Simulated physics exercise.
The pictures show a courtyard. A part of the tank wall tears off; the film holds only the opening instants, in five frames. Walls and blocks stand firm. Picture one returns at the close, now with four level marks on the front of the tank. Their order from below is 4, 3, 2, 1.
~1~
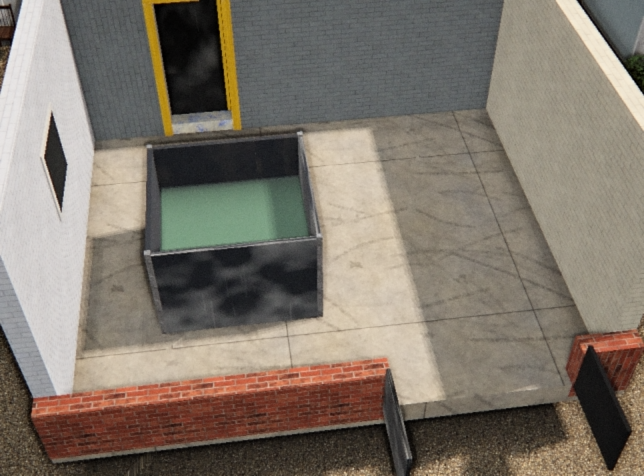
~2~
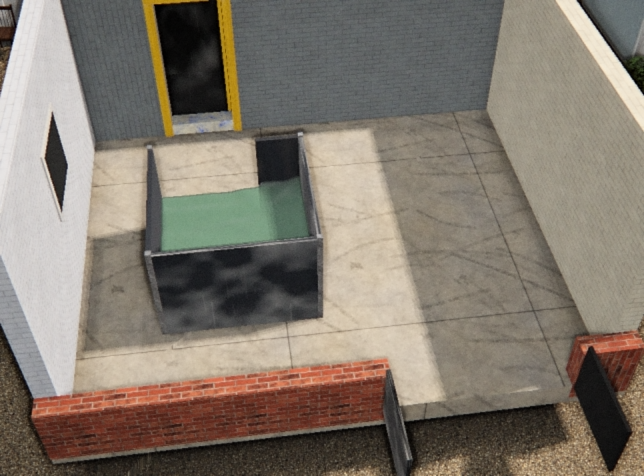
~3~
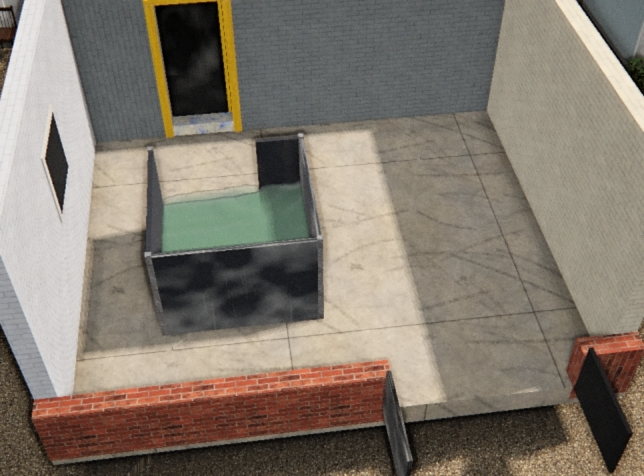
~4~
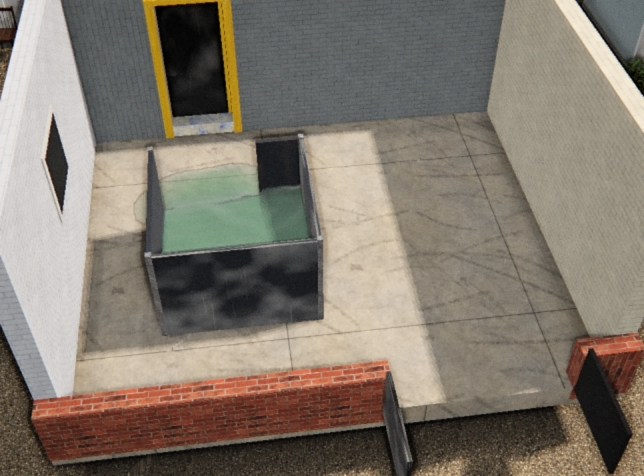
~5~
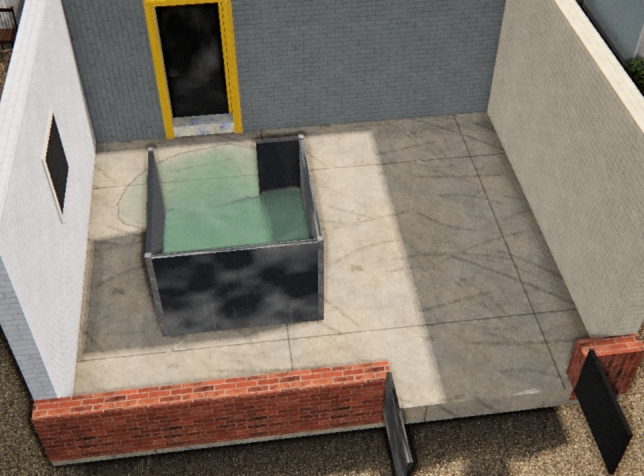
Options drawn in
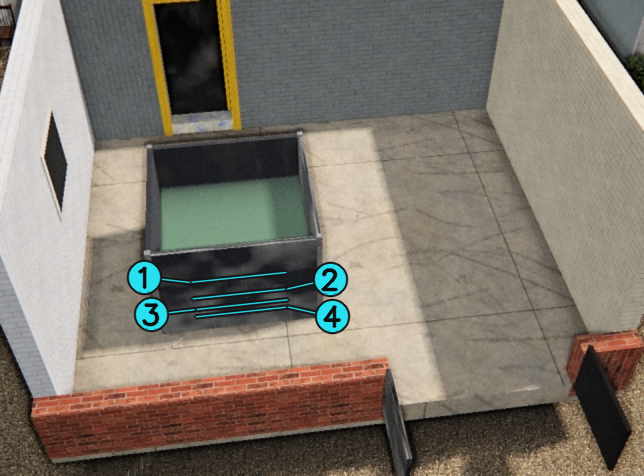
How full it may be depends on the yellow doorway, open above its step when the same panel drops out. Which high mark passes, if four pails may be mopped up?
The limit is 3.
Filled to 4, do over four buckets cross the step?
No, that is safe.
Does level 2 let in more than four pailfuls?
Yes.
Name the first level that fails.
It is 2.
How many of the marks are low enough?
Two of the four.
On the marked copy, 1 at (238, 277); 2 at (240, 293); 3 at (241, 304); 4 at (242, 311); from the bottom up 4, 3, 2, 1.
With 1, dozens of bucketfuls pour in.
With 2, about 13 bucketfuls get in.
With 3, a bucket or two gets in.
With 4, nothing gets over.
